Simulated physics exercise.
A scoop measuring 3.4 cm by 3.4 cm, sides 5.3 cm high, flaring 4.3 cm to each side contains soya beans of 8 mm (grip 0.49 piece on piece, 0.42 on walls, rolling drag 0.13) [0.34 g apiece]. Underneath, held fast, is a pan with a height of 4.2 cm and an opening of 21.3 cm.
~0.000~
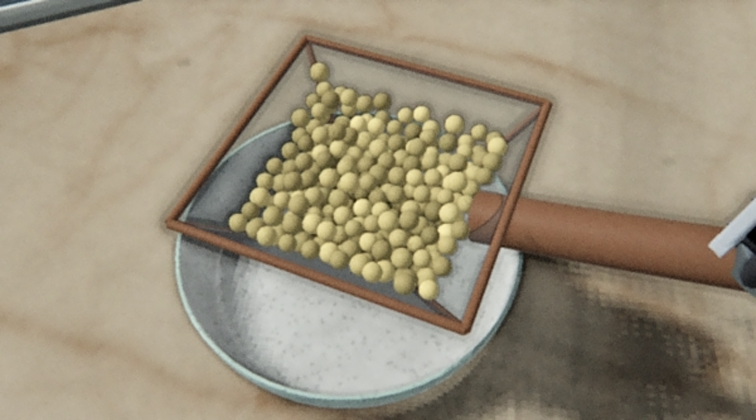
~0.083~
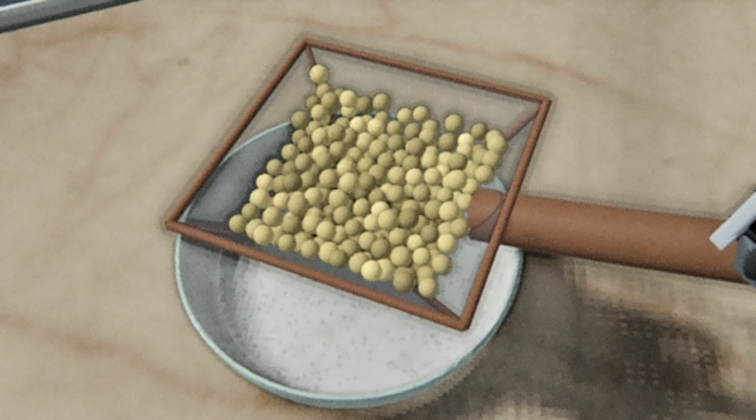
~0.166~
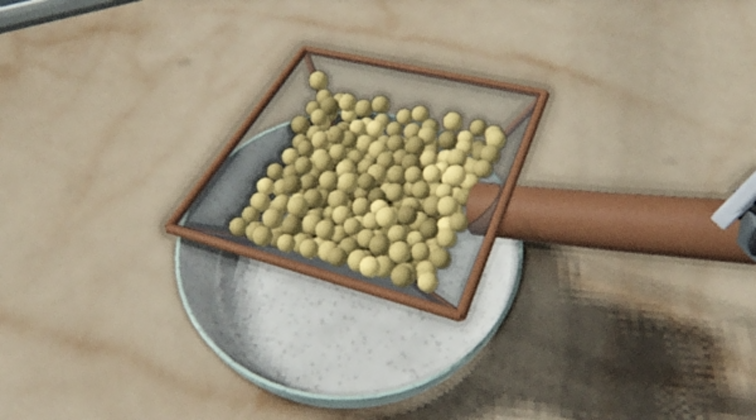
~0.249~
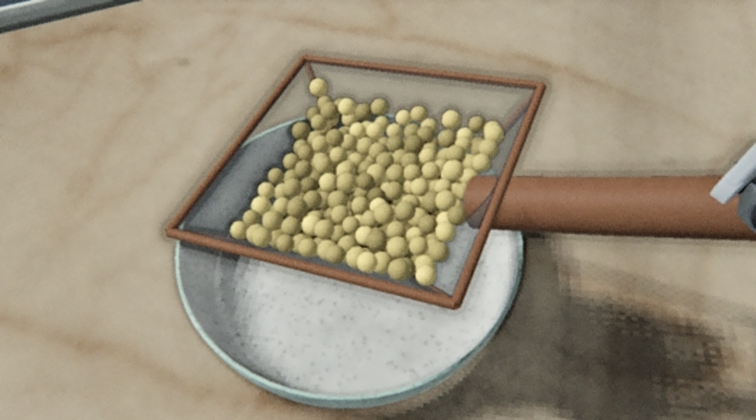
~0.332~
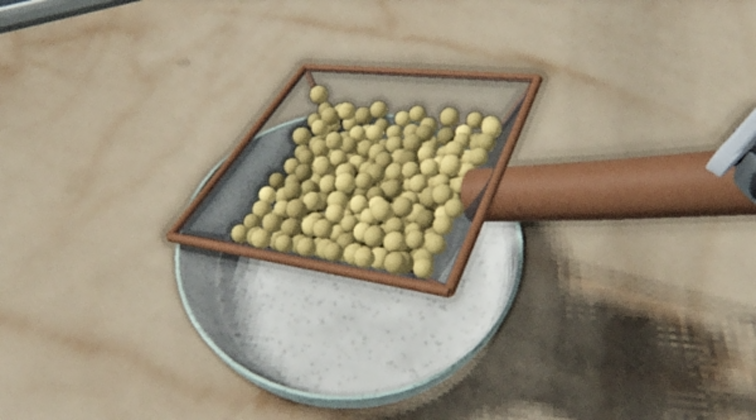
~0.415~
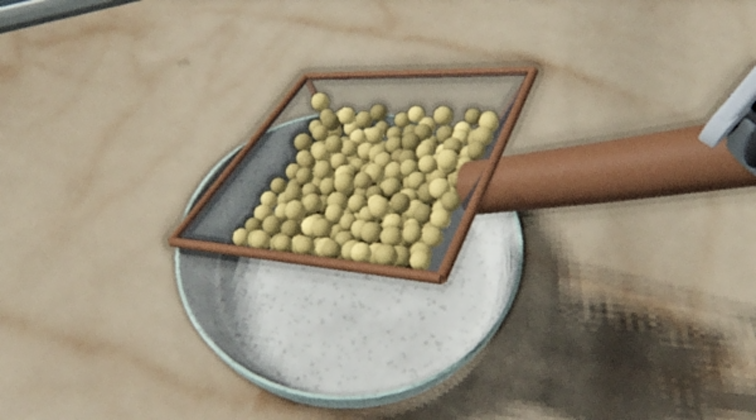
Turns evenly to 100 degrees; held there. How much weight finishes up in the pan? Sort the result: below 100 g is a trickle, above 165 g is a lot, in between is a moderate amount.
A moderate amount.
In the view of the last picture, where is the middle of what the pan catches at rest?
(298, 246), approximately.
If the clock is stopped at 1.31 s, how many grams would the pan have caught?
At that point it's around 40 grams.
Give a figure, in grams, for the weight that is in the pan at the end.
Approx. 110 g.
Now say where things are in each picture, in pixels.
In the first frame, scoop at (315, 272); tilt 0 degrees; top of the load at (331, 100); pan at (350, 233).
In the second frame, scoop at (314, 271); tilt 2 degrees; top of the load at (331, 102).
In the third frame, scoop at (311, 268); tilt 6 degrees; low side back left; top of the load at (381, 105).
In the fourth frame, scoop at (308, 265); tilt 11 degrees; low side back left; top of the load at (380, 107).
In the fifth frame, scoop at (305, 262); tilt 15 degrees; low side back left; top of the load at (347, 112).
In the sixth frame, scoop at (301, 259); tilt 20 degrees; low side back left; top of the load at (347, 116); pan at (350, 233). It turns about 55 degrees a second.
After 0.90 s, tilt 47 degrees; 0 g in the pan, scoop holds 100 %.
Then, at 1.31 s, tilt 70 degrees; 37 g in the pan, scoop holds 60 %.
After 1.69 s, tilt 92 degrees; 111 g in the pan, scoop holds 0 %.
After 2.05 s, tilt 100 degrees; 111 g in the pan, scoop holds 0 %.
By 2.3 s all is still; 111 g in the pan, scoop holds 0 %.
